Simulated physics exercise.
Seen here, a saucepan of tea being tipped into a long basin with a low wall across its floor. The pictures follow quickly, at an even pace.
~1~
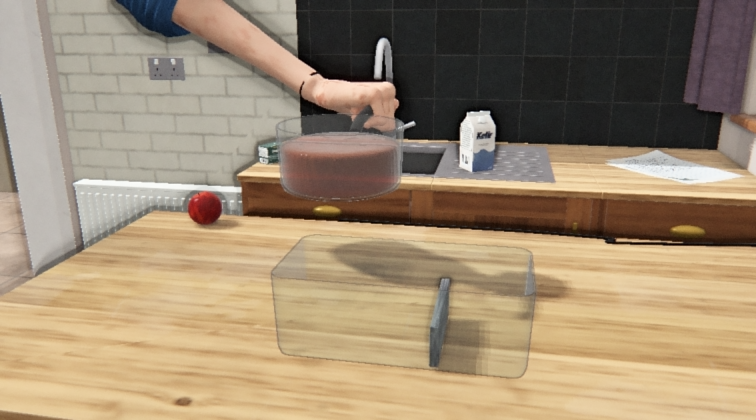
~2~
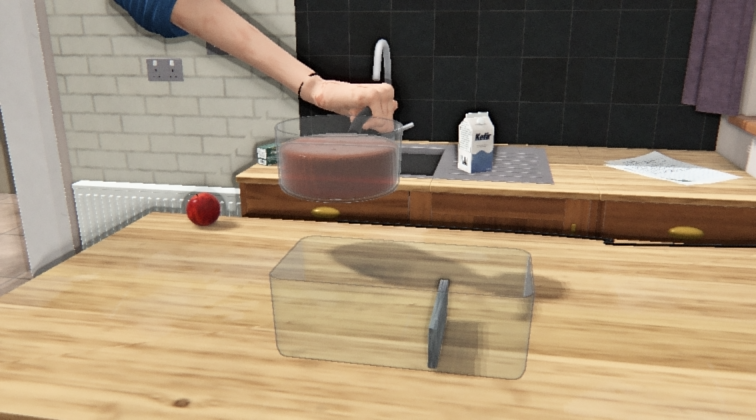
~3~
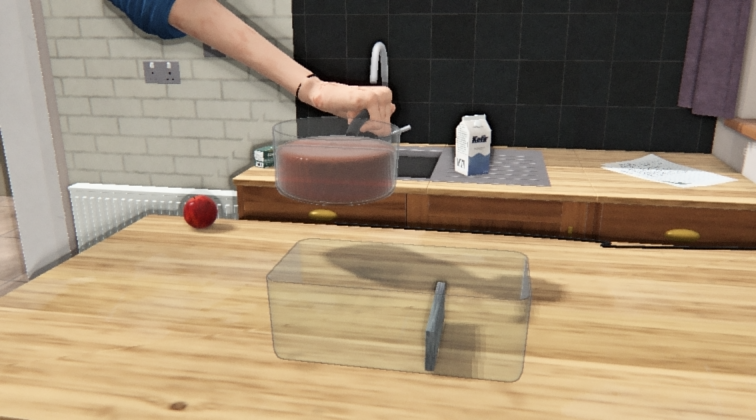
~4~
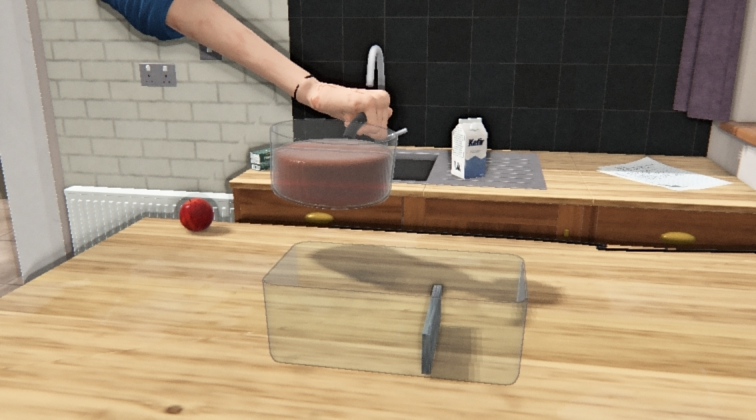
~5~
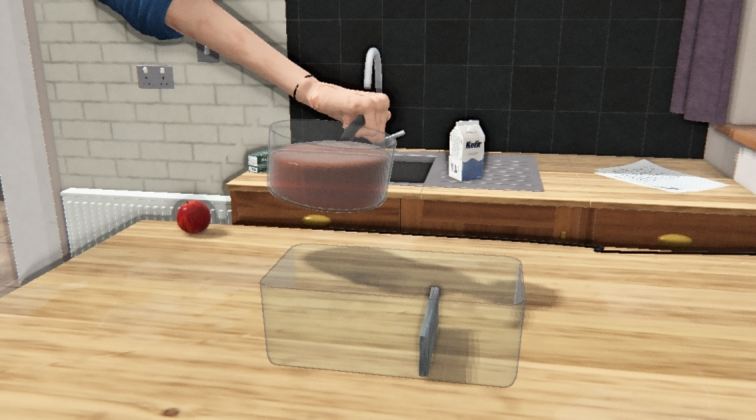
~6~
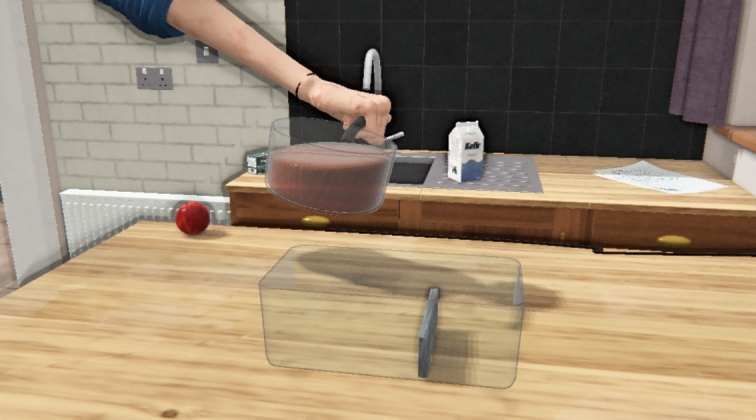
In a kitchen with pale brick and black tiled walls, a wooden table is seen from its near side, slightly above. A hand reaching from the upper left holds a clear pan of reddish-brown liquid above a see-through basin with a grey divider, while a red ball and a white-and-blue carton sit behind. The hand gradually tilts the pan rightward as the view shifts slightly.
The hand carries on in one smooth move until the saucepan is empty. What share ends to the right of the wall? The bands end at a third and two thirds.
In the end from a third to two thirds is right of the wall.
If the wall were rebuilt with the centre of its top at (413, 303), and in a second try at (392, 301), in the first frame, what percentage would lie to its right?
The first gives 85 %, the second 95 %.
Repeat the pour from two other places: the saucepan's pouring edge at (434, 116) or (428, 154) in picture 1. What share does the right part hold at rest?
The first gives 85 %, the second 75 %.
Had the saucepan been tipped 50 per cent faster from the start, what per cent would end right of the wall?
Roughly 45 in a hundred.
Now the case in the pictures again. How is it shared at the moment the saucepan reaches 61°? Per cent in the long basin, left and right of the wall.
Left: 0 %. Right: 5 %.
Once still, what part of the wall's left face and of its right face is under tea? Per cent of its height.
Left about 20, right about 60.
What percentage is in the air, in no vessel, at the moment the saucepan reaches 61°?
Near 25 %.
A moment on, the saucepan is tipped part way and 66 per cent is still to pour, 2 is left of the wall and 6 right of it.
Next, the saucepan is tipped on its side and 16 per cent is still to pour, 17 is left of the wall and 56 right of it.
Then the saucepan is tipped right over and 2 per cent is still to pour, 39 is left of the wall and 57 right of it.
Later the saucepan is tipped right over and 0 per cent is still to pour, 42 is left of the wall and 57 right of it.
At rest 42 per cent lies left of the wall, 57 right of it and 1 outside.
